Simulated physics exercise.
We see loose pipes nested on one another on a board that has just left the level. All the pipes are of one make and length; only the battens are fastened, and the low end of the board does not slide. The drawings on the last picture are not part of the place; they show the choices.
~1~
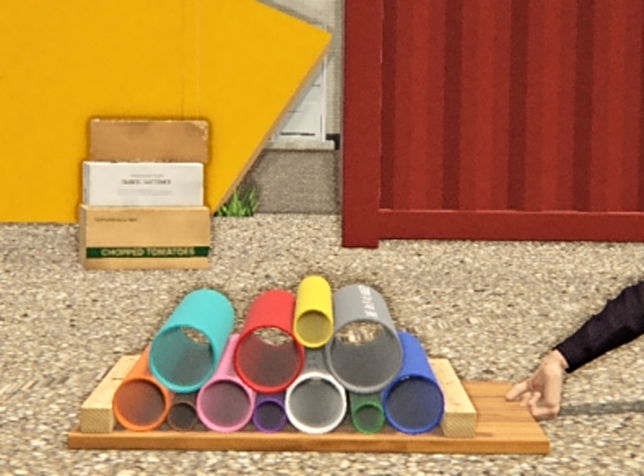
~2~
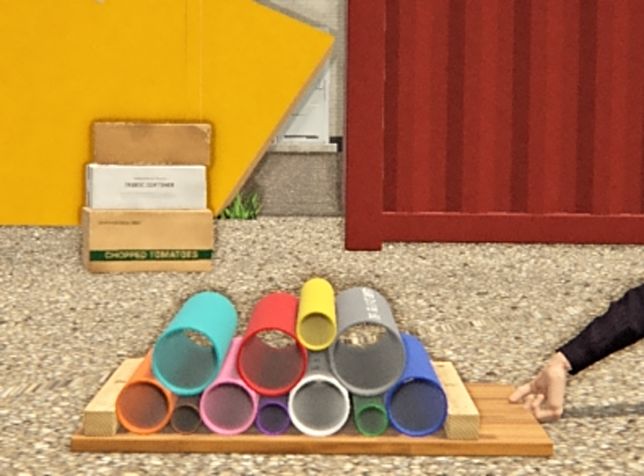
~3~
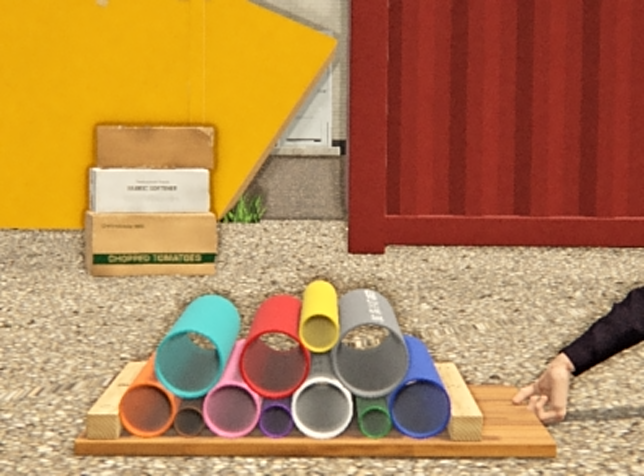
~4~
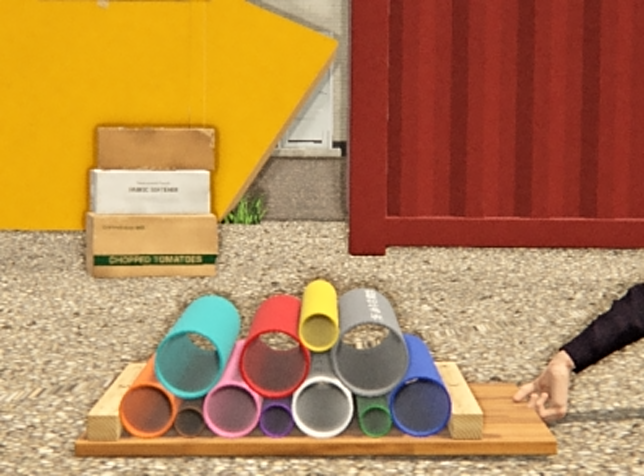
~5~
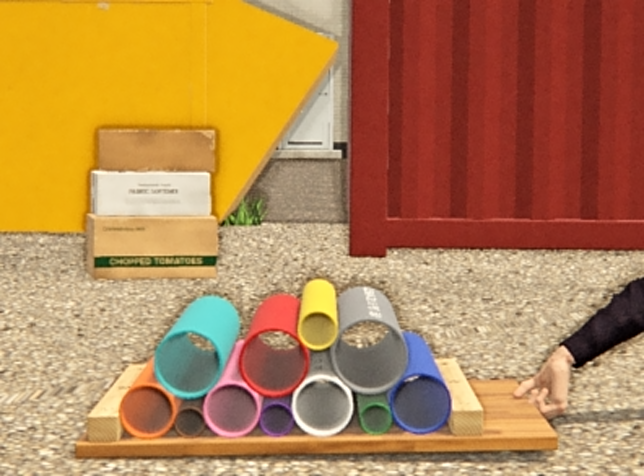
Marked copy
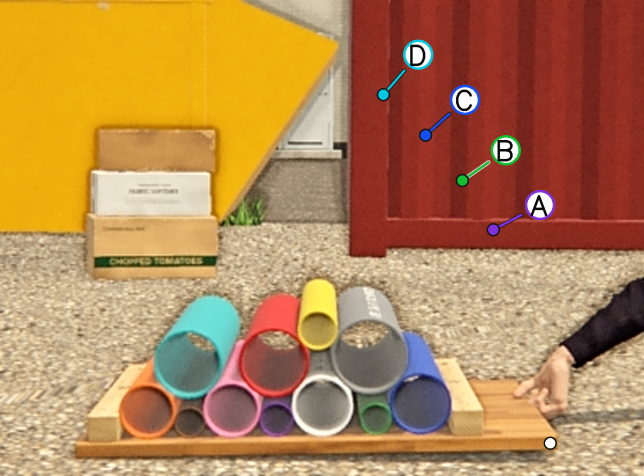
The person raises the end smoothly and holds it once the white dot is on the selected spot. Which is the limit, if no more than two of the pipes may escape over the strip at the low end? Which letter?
Up to B.
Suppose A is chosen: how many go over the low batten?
It comes to none.
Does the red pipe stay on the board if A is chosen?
Yes, with A.
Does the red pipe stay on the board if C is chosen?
No, with C.
On the marked copy, A at (493, 230); B at (462, 180); C at (425, 135); D at (384, 95); the white dot at (550, 443).
With B. Early on, board at 20°.
Further on, board at 36°.
At the end, board at 36°, none over the low batten.
As for the rest, A none over the low batten; C four over the low batten (turquoise, grey, red, yellow); D four over the low batten (turquoise, grey, red, yellow).
